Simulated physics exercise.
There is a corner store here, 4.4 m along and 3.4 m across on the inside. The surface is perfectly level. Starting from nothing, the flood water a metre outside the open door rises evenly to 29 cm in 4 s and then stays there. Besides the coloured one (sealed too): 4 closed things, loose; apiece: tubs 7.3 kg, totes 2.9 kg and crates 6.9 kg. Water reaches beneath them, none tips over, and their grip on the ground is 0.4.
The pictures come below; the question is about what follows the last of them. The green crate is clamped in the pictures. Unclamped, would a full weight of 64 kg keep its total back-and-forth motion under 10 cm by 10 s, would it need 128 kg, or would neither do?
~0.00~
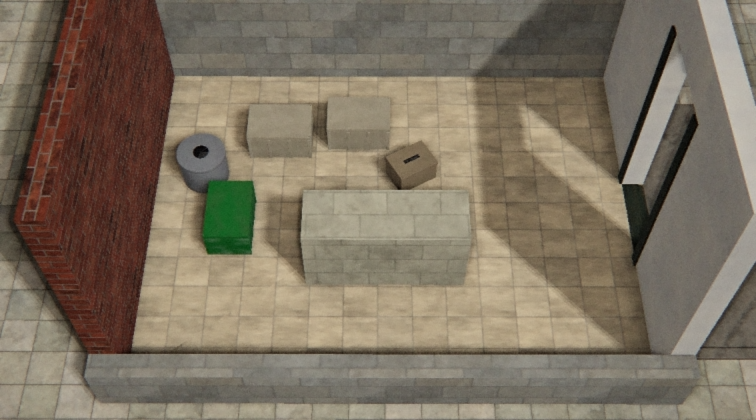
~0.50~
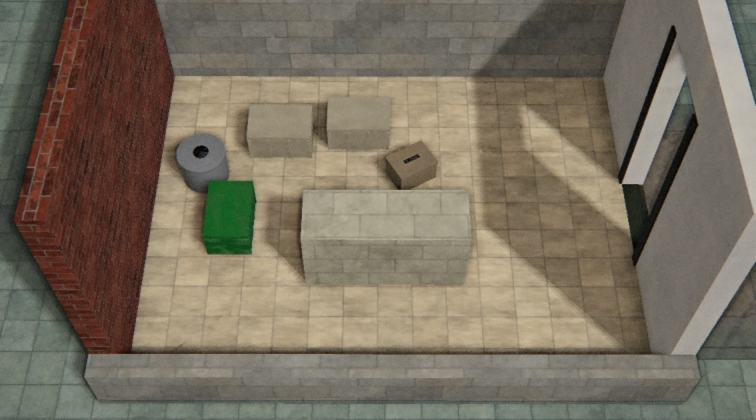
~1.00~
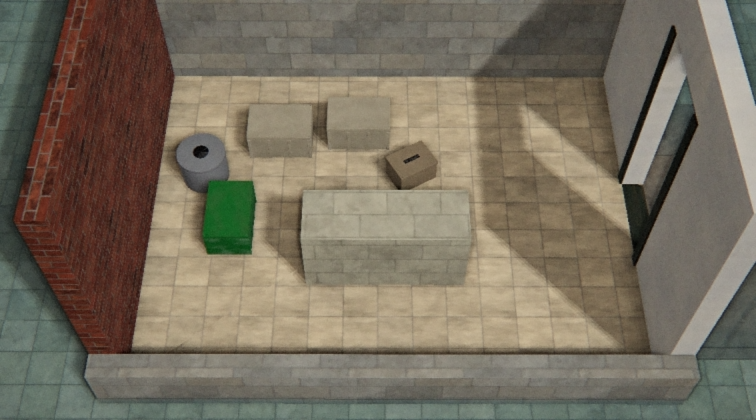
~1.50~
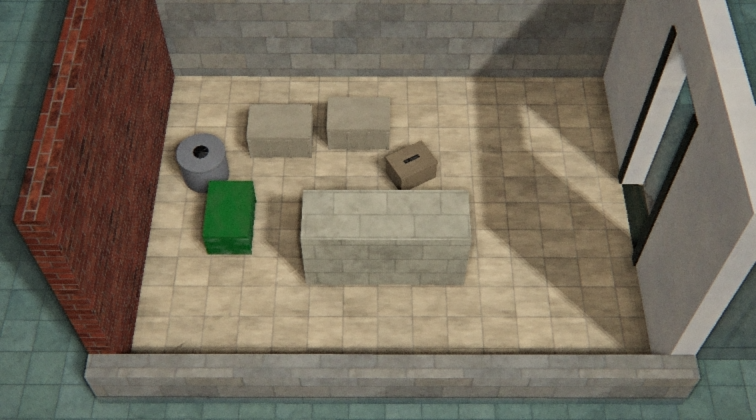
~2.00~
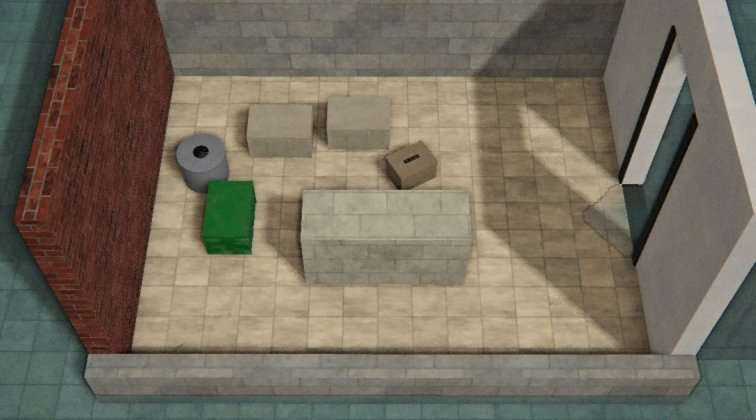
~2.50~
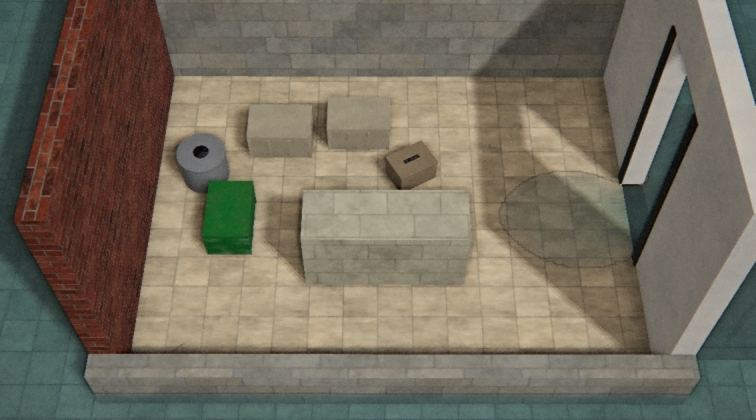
64 kg would do.
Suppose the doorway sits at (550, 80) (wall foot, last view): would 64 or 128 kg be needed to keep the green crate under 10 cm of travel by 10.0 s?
Outcome - the lighter pick works.
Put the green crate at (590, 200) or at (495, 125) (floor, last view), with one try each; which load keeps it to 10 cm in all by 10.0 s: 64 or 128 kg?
In that order: Just the heavier works; both loads work.
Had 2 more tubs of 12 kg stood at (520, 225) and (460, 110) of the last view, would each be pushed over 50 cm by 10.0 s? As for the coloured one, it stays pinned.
Note, in sequence: Exceeded, not exceeded.
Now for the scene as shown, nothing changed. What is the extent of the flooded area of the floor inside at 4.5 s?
Flooded: Near 8.0 m2.
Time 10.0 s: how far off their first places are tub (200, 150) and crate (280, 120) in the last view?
140 cm, 50 cm.
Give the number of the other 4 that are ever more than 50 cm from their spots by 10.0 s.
I make that 4.
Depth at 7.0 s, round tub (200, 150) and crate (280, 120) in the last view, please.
About 7 and 15 cm.
After 3.5 s the green crate would be 0 cm from its start with 64 kg and 0 cm from its start with 128 kg; 0 cm of water round it then.
After 4.5 s the green crate would be 0 cm from its start with 64 kg and 0 cm from its start with 128 kg; 1 cm of water round it then.
After 7.0 s the green crate would be 0 cm from its start with 64 kg and 0 cm from its start with 128 kg; 4 cm of water round it then.
After 10.0 s the green crate would be 0 cm from its start with 64 kg and 0 cm from its start with 128 kg; 12 cm of water round it then.
